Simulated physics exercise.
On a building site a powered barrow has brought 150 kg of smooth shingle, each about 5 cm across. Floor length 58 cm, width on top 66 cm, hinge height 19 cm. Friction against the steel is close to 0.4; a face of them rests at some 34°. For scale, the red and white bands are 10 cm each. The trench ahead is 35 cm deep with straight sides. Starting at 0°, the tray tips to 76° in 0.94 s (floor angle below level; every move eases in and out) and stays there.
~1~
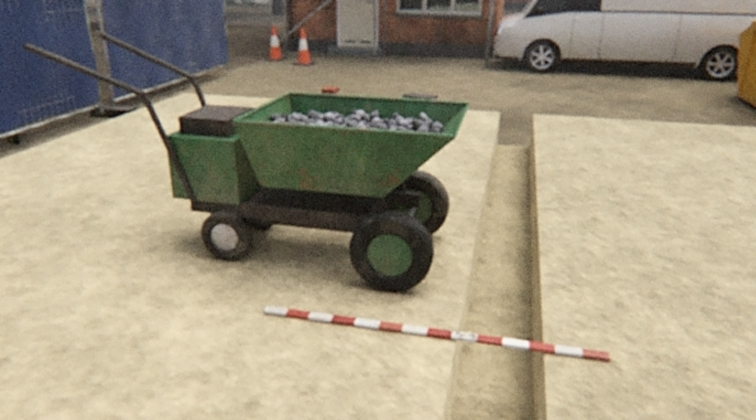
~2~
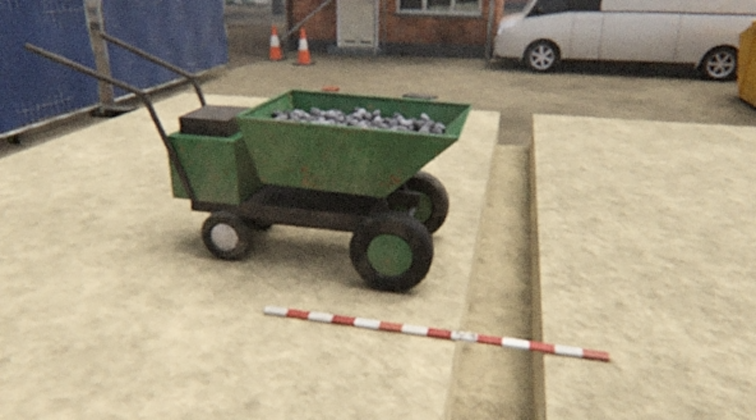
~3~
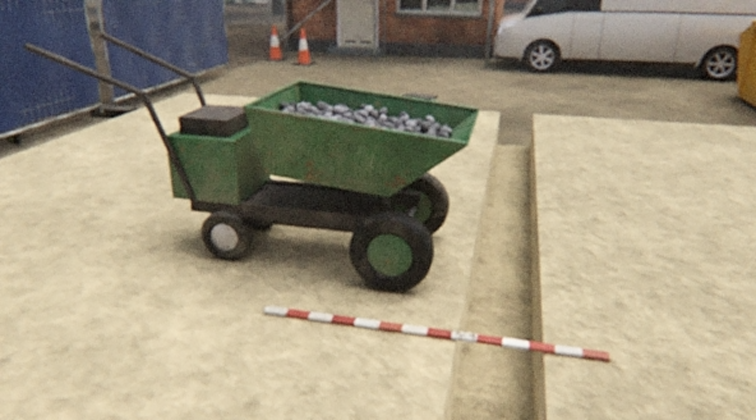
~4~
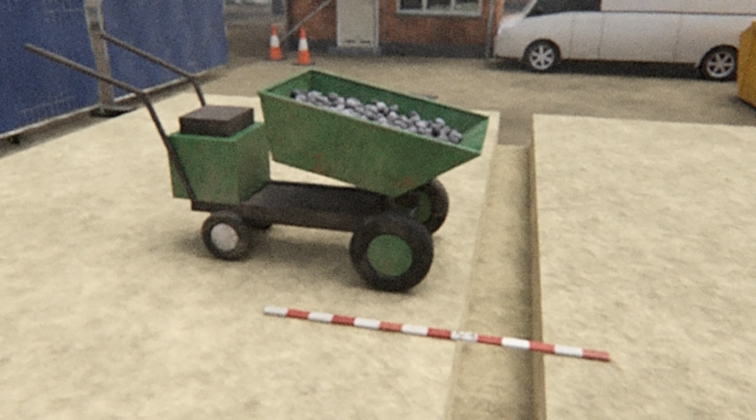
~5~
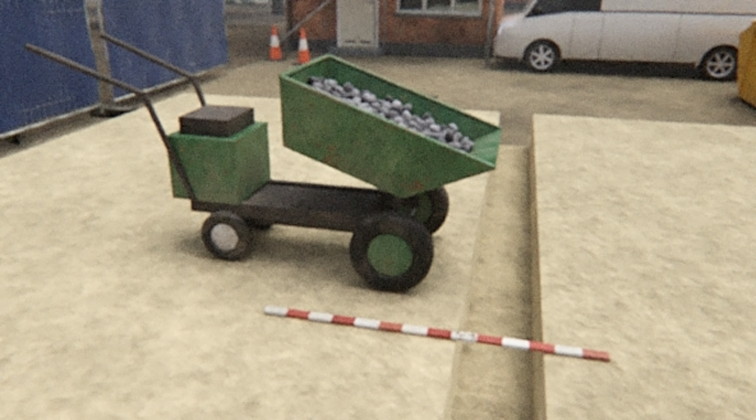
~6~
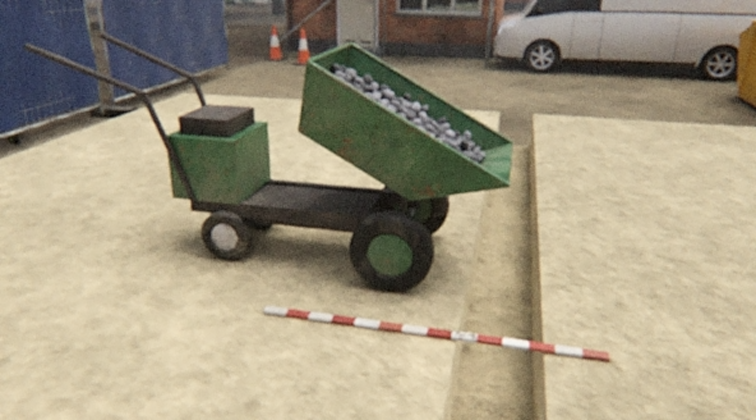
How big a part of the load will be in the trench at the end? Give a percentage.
About 21 per cent.
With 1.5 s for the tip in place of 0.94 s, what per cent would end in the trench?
Then about 20 per cent.
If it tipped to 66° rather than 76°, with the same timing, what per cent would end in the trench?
Then about 15 per cent.
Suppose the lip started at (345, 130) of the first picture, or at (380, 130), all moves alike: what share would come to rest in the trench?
About 75 and 100 per cent.
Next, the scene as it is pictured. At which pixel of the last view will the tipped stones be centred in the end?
Near (608, 281).
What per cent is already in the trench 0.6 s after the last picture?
About 5 per cent by then.
Then, 0.3 s after the last picture the floor is at 64°, 100 % in the tray; the foremost stones are at (532, 235).
Then, 0.6 s after the last picture the floor is at 76°, 48 % in the tray, 5 % in the trench, 47 % past the trench; the foremost stones are at (669, 287).
Then, 1.0 s after the last picture the floor is at 76°, 9 % in the tray, 11 % in the trench, 79 % past the trench; the foremost stones are past the picture's edge.
Then, 2.9 s after the last picture the floor is at 76°, 0 % in the tray, 21 % in the trench, 79 % past the trench; the foremost stones are past the picture's edge.
